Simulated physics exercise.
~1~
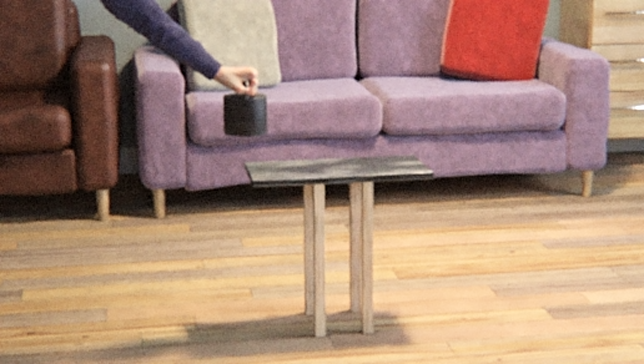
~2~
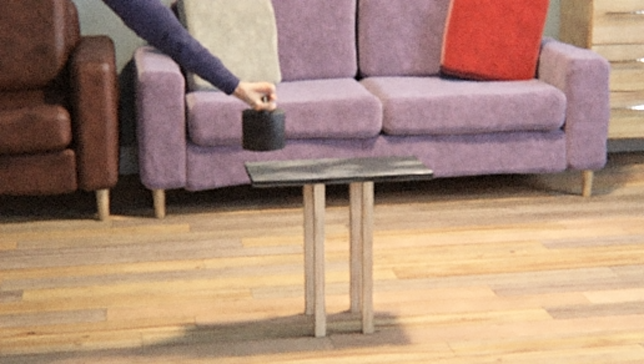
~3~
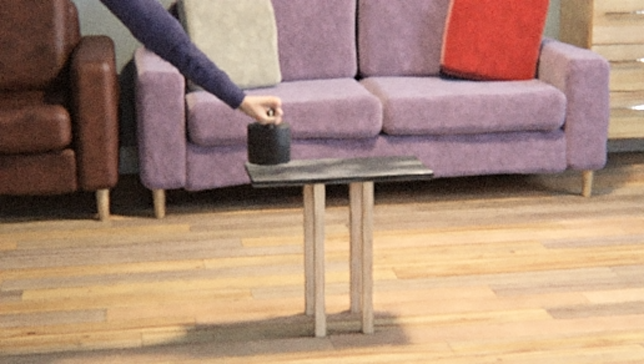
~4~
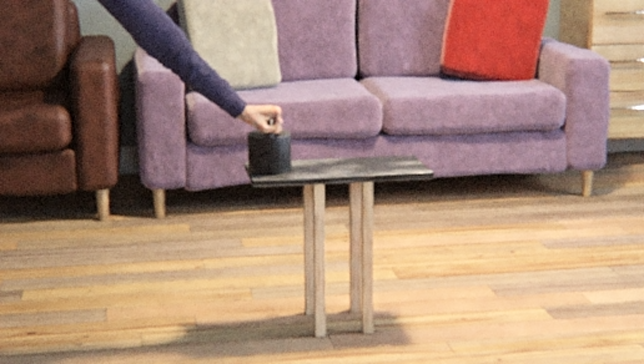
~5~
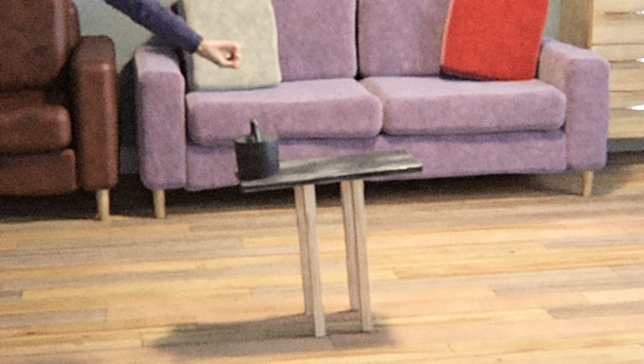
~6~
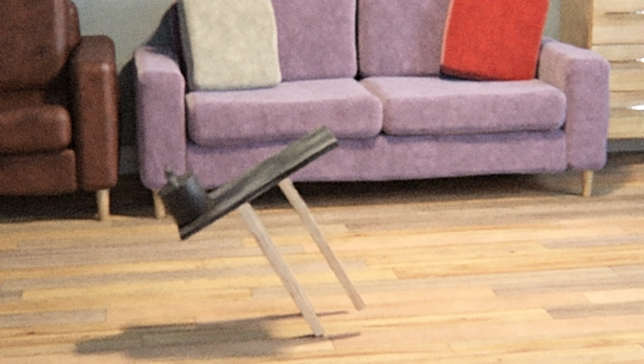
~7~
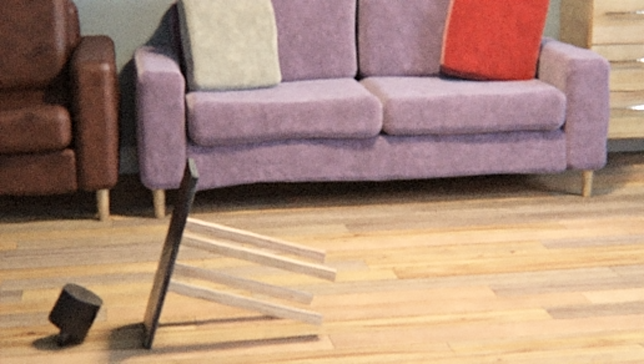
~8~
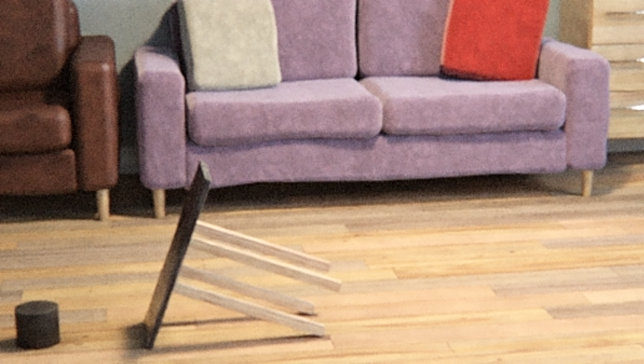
Narrow black-topped table tipping over to the left after a hand sets a dark cylinder near its edge, both ending on the floor.
